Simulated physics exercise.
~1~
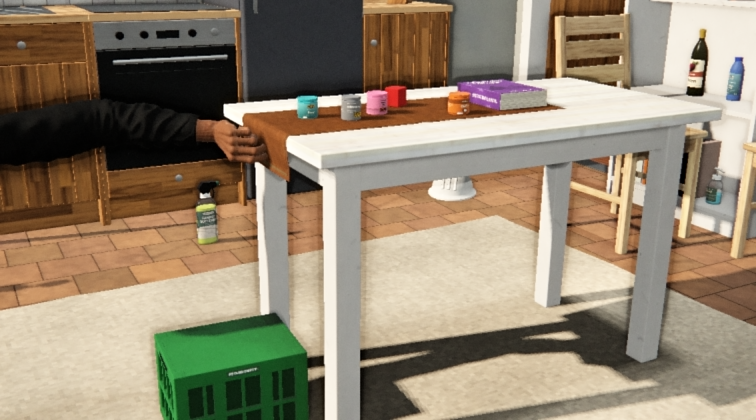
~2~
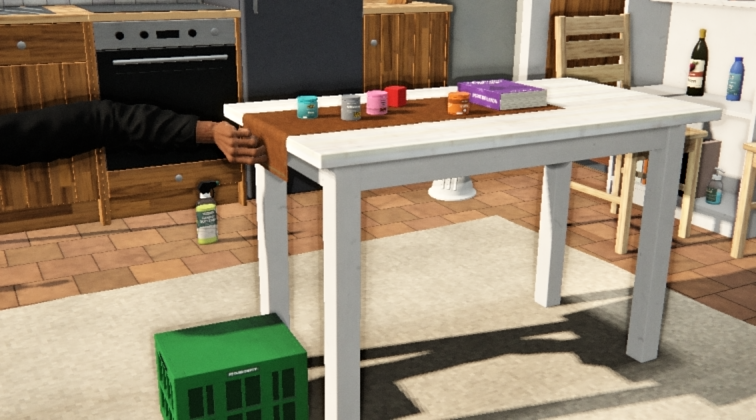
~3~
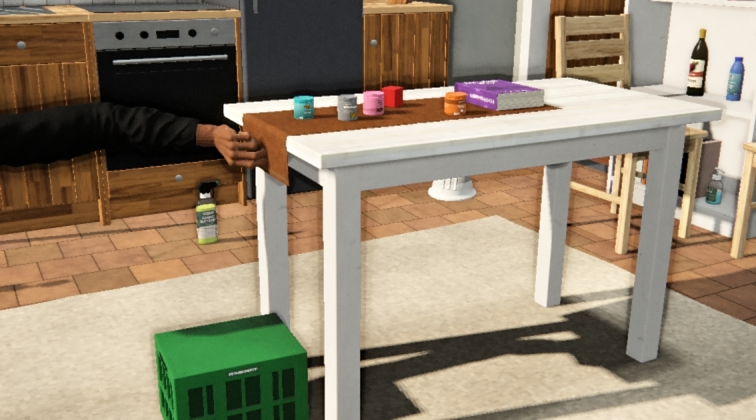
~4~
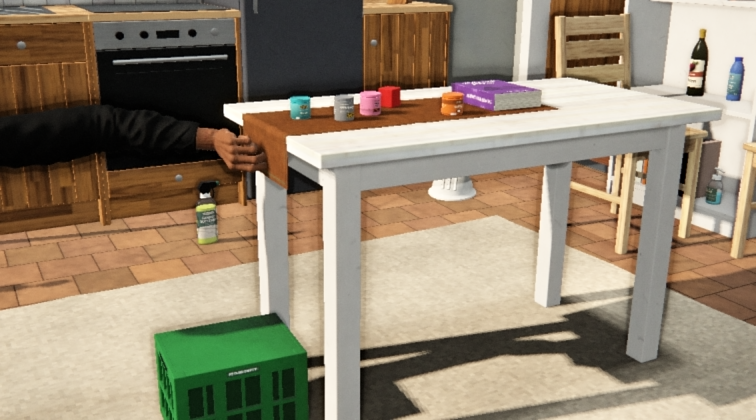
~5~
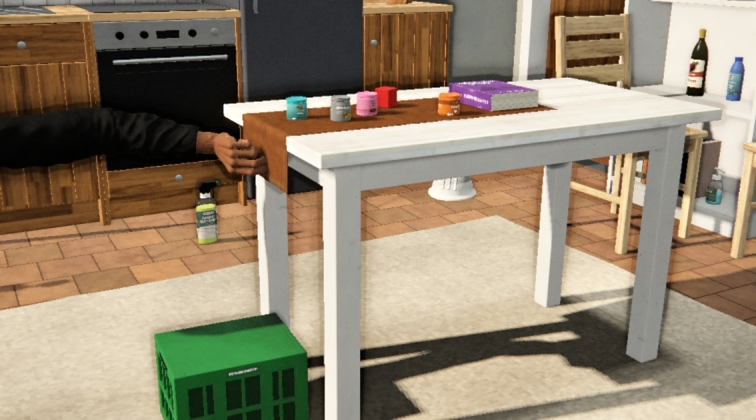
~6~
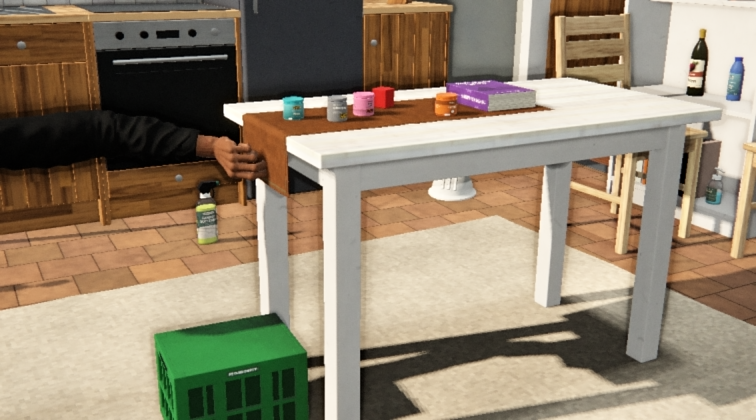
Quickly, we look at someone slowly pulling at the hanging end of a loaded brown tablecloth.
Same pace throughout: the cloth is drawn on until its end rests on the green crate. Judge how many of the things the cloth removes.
Count: Four.
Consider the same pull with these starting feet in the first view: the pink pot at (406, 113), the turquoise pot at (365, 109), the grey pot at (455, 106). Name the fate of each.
Here's what happens: The pink pot leaves its perch, the turquoise pot leaves its perch, the grey pot remains aboard.
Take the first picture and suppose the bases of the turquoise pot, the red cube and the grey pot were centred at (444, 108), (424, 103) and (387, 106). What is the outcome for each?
The turquoise pot keeps its place on top; the red cube remains up; the grey pot falls.
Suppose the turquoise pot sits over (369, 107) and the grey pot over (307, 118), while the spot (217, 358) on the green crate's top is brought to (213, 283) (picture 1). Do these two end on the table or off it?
The turquoise pot ends up still on top and the grey pot ends up off the top.
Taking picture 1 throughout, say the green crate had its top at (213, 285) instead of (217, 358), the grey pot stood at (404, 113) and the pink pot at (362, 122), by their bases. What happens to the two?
Grey pot stays, pink pot is gone.
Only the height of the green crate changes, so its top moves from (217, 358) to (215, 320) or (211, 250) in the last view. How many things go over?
In that event, 3 and 1.
Soon after, hem near (265, 258); turquoise pot and grey pot gone.
Then, hem near (264, 306); turquoise pot, grey pot and pink pot gone.
At rest, hem on the crate; turquoise pot, grey pot, pink pot and red cube gone. It carries off four.
